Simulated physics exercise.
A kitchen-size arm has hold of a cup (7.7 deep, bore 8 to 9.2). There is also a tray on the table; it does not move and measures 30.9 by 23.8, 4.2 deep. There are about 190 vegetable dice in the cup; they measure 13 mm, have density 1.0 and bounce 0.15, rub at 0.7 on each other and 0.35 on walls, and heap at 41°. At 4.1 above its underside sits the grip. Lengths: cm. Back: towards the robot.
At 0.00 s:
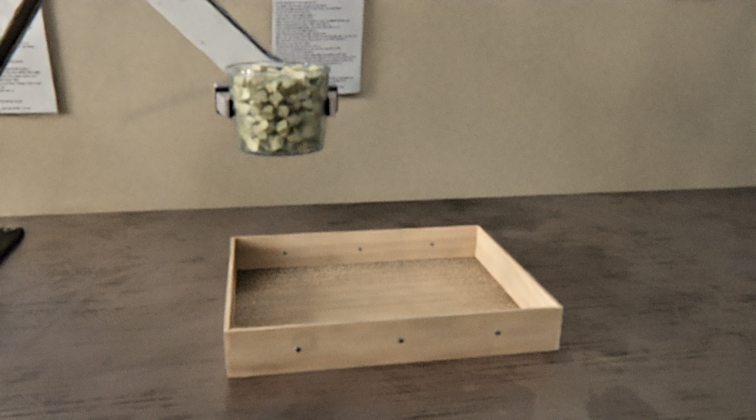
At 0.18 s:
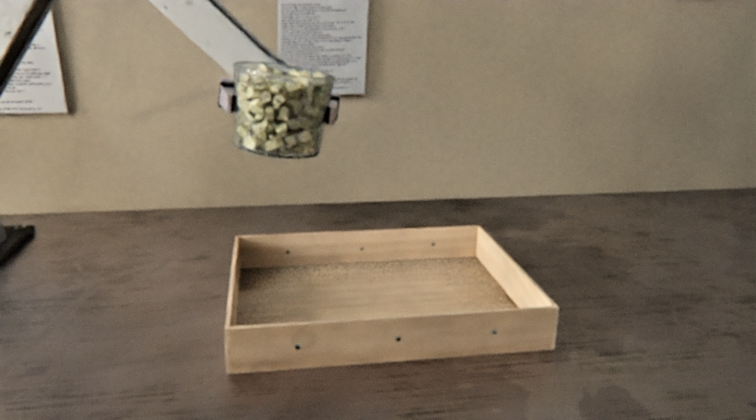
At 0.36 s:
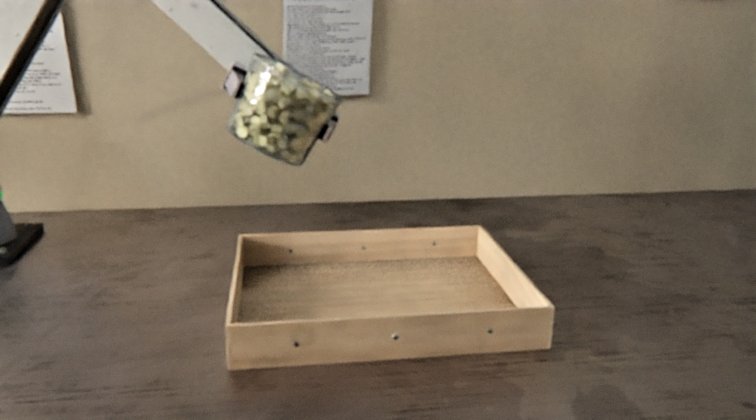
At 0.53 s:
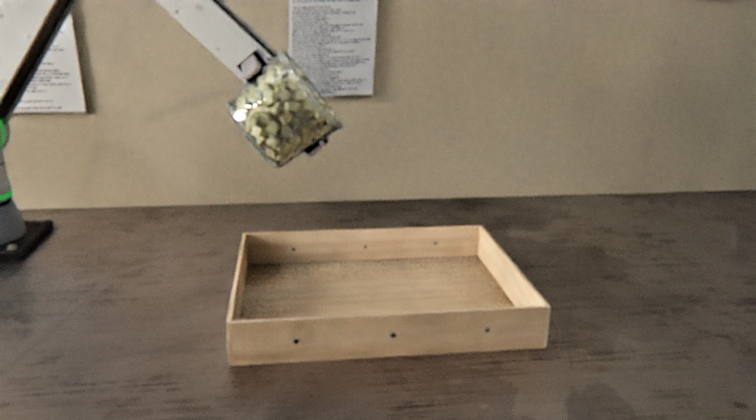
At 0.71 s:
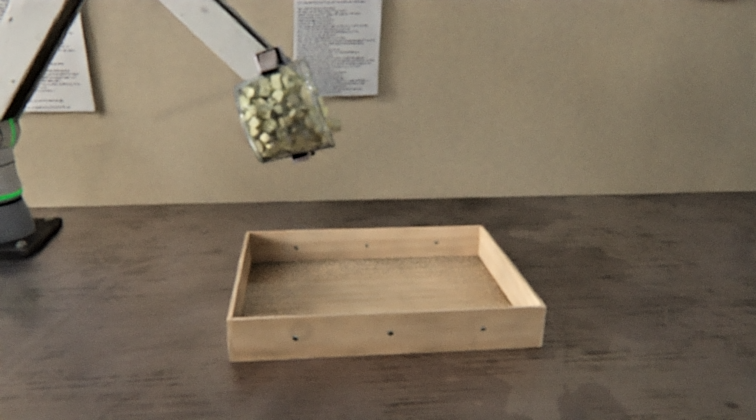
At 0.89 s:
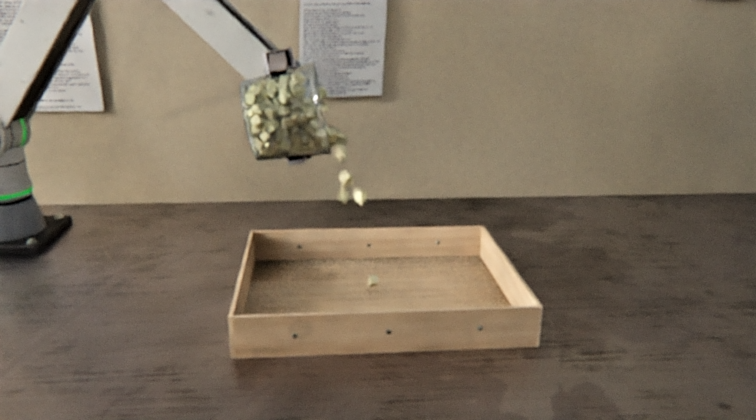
A clear cup packed with pale vegetable dice, held by a robot arm above a shallow wooden tray, tilted steadily to the right until a few pieces tumbled out and one landed in the tray.
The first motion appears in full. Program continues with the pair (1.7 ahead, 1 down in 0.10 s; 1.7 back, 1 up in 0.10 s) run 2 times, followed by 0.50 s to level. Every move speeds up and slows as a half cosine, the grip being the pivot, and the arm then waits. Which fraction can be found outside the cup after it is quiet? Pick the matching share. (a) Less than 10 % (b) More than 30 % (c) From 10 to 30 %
b.
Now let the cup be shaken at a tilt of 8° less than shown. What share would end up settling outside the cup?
In that case some 20 per cent.
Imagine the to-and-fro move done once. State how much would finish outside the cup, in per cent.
I'd expect something close to 25 per cent.
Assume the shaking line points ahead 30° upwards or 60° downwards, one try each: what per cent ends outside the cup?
Estimates, in order: 55 % then 20 %.
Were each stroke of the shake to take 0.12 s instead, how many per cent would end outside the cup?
Estimate: Close to 30 percent.
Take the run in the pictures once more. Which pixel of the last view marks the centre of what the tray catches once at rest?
Roughly at (389, 291) in the last picture.
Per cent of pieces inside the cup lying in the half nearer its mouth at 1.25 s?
That share comes to roughly 55 percent.
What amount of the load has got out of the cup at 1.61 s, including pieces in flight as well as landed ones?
40 %.
By 1.25 s, tilted 80° forward, highest piece 24 above the table; 141 in the cup, 31 in the tray, 14 in flight or on a rim.
By 1.61 s, tilted 23° forward, highest piece 25 above the table; 115 in the cup, 71 in the tray.
By 1.99 s, level, highest piece 25 above the table; 115 in the cup, 71 in the tray.
By 3.04 s, level, highest piece 25 above the table; 115 in the cup, 71 in the tray.
Final count, 115 in the cup, 71 in the tray. That is 38 % outside the cup.
